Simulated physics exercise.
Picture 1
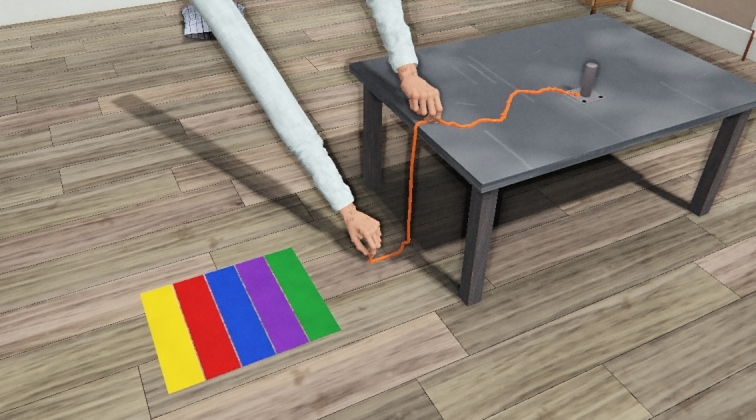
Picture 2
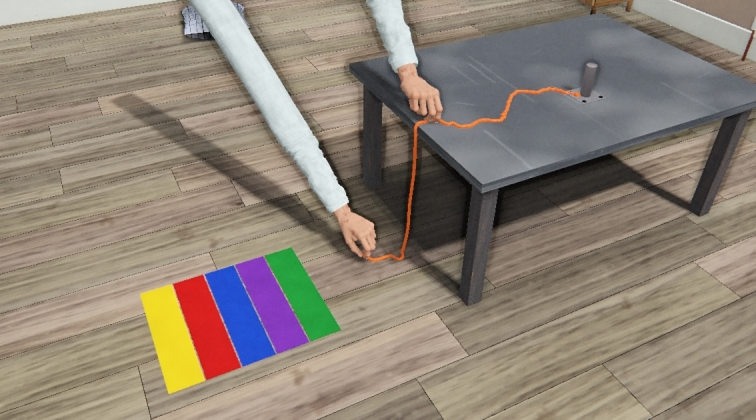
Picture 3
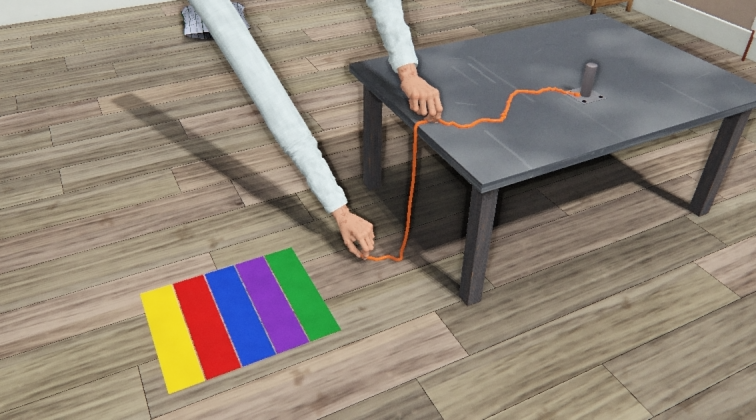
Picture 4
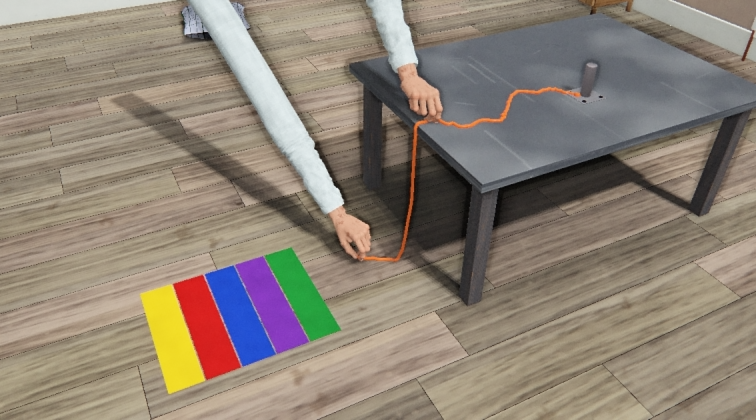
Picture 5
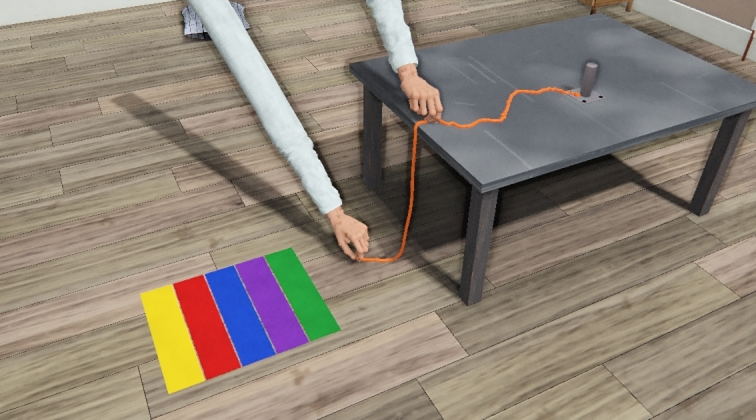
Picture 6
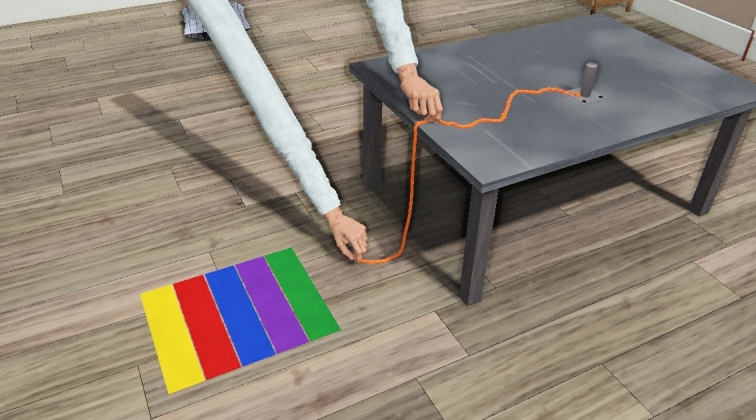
On a low grey table, one hand pinned an orange cord at the edge while the other, near the floor, drew its end slightly left toward the coloured strips, smoothing the lower bend.
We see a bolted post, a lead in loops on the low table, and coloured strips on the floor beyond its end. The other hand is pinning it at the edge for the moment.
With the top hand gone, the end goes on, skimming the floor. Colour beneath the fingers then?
Red.
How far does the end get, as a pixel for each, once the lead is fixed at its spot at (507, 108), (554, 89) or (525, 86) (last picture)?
About (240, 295), (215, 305) and (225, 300).
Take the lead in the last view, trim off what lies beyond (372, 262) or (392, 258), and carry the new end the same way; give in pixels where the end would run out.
First (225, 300), then (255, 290).
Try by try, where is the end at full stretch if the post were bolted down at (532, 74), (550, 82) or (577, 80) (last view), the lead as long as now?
Approximate pixels in order: (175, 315), (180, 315), (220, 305).
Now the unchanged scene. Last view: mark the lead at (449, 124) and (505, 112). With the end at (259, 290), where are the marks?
The first sits at about (413, 154) and the second at about (473, 119).
Early on, end near (259, 290); over purple.
Midway, end near (221, 302); over blue.
At the end of the slack, end near (198, 310); over red. It gets as far as the red strip.
